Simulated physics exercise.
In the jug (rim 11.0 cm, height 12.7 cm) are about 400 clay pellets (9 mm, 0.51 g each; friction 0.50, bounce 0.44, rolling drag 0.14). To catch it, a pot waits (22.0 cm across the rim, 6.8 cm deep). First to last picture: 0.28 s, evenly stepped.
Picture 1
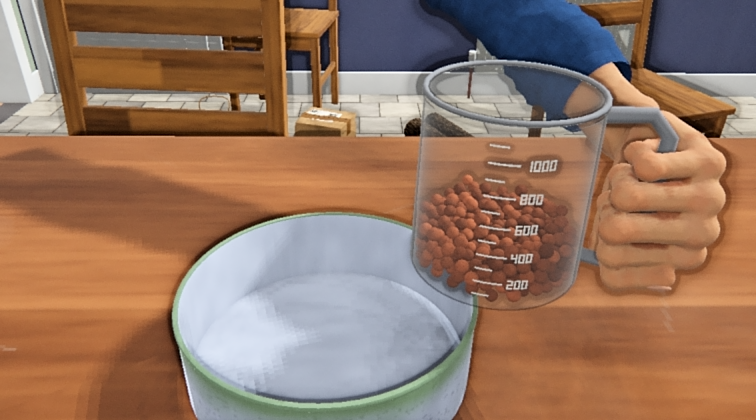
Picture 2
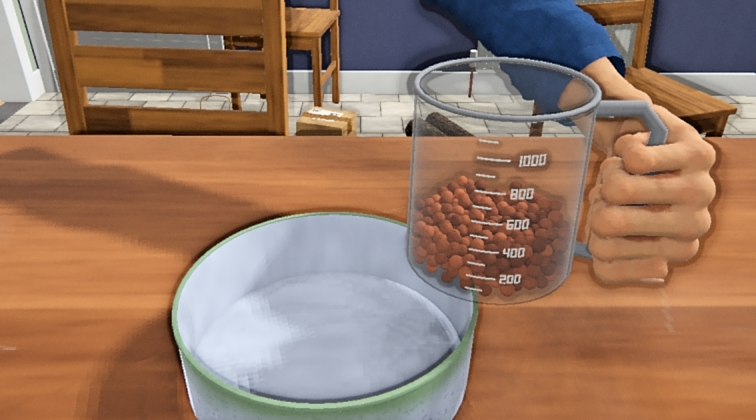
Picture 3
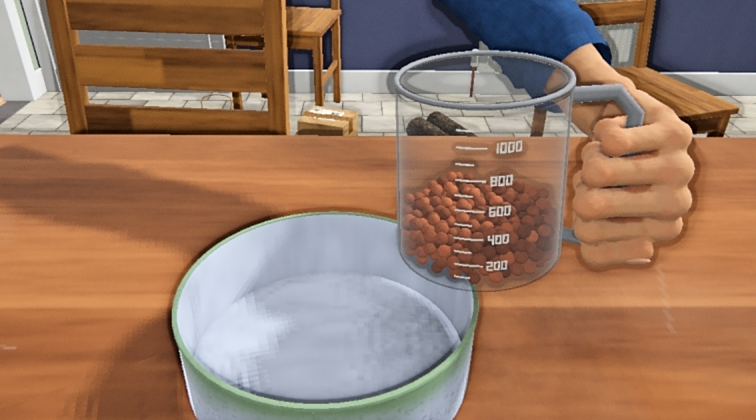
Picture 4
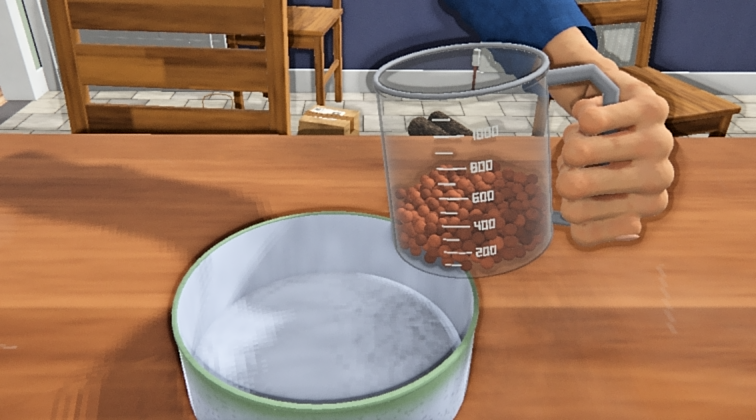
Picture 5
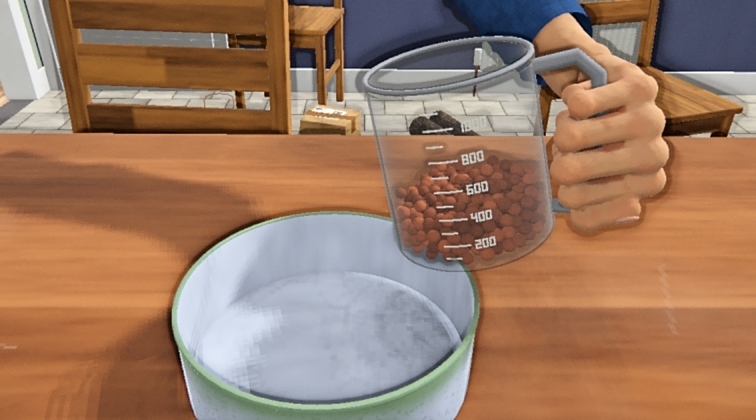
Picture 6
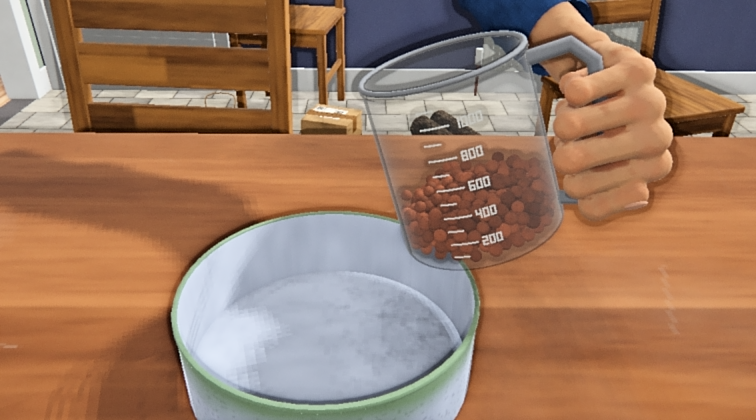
In a room with a tiled floor and dark blue wall, a wooden tabletop is seen from slightly above by a still camera, with wooden chairs behind it. A pale round pot with a green rim sits on the table, and to its right a blue-sleeved hand grips a clear measuring jug partly filled with reddish-brown pellets. The hand moves the jug a little left and upward, gradually tilting it leftward.
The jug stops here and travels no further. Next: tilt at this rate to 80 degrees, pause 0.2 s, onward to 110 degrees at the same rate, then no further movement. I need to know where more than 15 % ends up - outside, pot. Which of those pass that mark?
Outside does not pass, pot passes.
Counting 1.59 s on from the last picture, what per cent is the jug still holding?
Roughly 85 percent of the load.
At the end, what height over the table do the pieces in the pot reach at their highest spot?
4.0 cm.
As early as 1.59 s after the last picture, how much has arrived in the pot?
Roughly 5 percent of the load.
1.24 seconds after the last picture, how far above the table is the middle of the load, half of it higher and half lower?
Around 18 cm above the table.
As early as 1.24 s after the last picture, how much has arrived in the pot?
It's close to 0 in a hundred by then.
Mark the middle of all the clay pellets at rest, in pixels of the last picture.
I'd point at roughly (321, 300).
Then, 0.47 s after the last picture, tilt 59 degrees; jug 100 %; middle of all pieces near (512, 169).
Then, 0.87 s after the last picture, tilt 80 degrees; jug 100 %; middle of all pieces near (502, 157).
Then, 1.24 s after the last picture, tilt 98 degrees; jug 100 %; middle of all pieces near (506, 137).
Then, 1.59 s after the last picture, tilt 110 degrees; pot 5 %, jug 85 %, in the air 10 %; middle of all pieces near (444, 159).
In the end, pot 100 %, outside 0 %, jug 0 %.
